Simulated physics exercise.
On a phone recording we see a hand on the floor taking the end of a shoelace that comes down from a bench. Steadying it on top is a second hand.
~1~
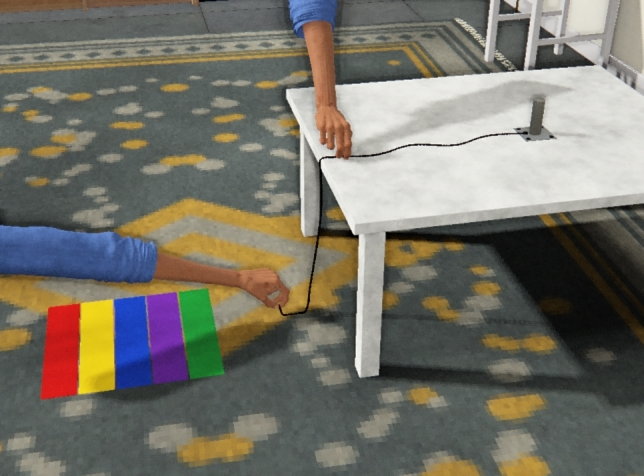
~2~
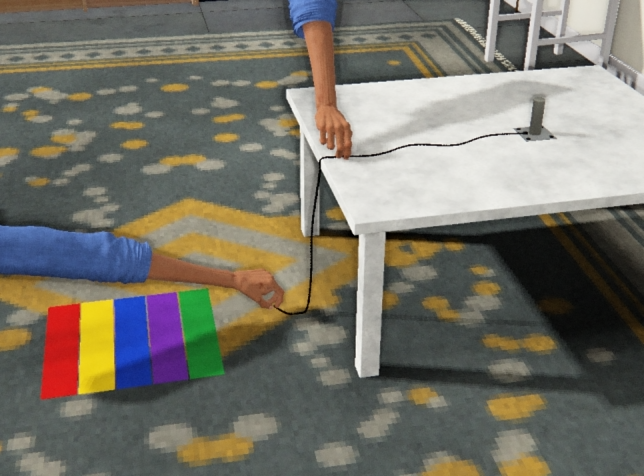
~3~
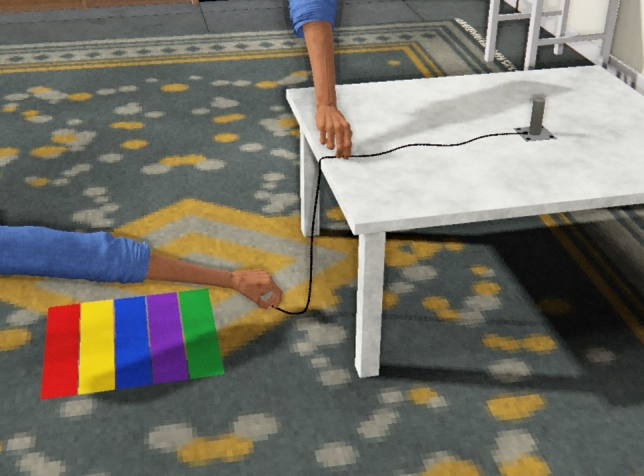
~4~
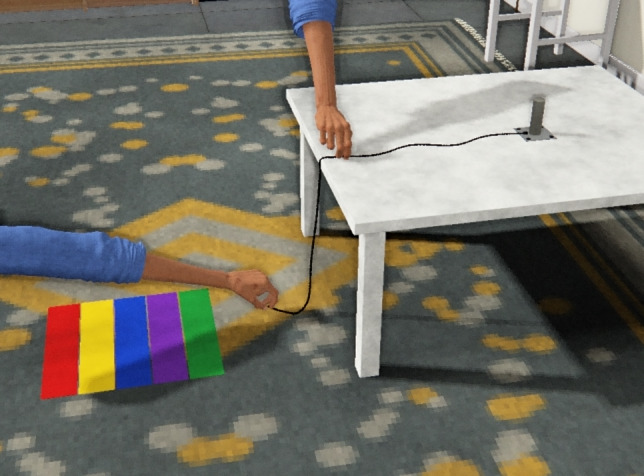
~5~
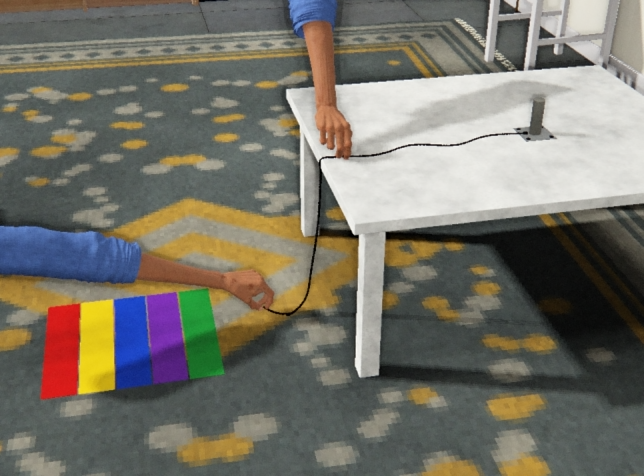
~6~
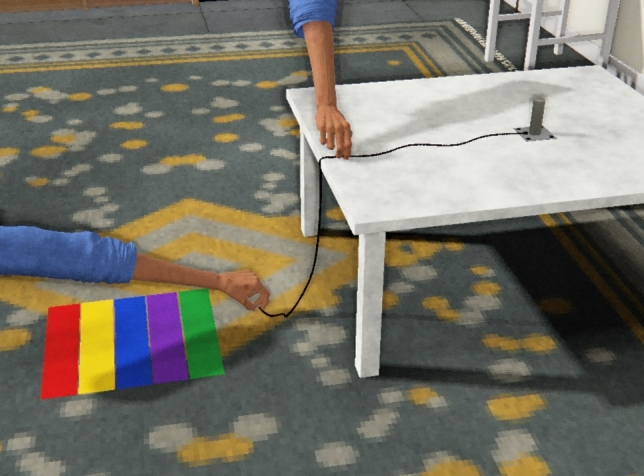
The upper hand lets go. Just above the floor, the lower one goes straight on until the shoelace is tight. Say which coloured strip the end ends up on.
It ends up on the purple strip.
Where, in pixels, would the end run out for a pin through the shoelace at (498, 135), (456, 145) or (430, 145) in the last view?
(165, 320), (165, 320), (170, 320).
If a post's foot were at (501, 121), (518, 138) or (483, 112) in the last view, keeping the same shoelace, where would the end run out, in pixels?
(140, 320), (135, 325) and (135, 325), in that order.
Soon after, end near (226, 312); short of the strips.
Then, end near (185, 317); over green.
At full stretch, end near (162, 319); over purple. Over purple.
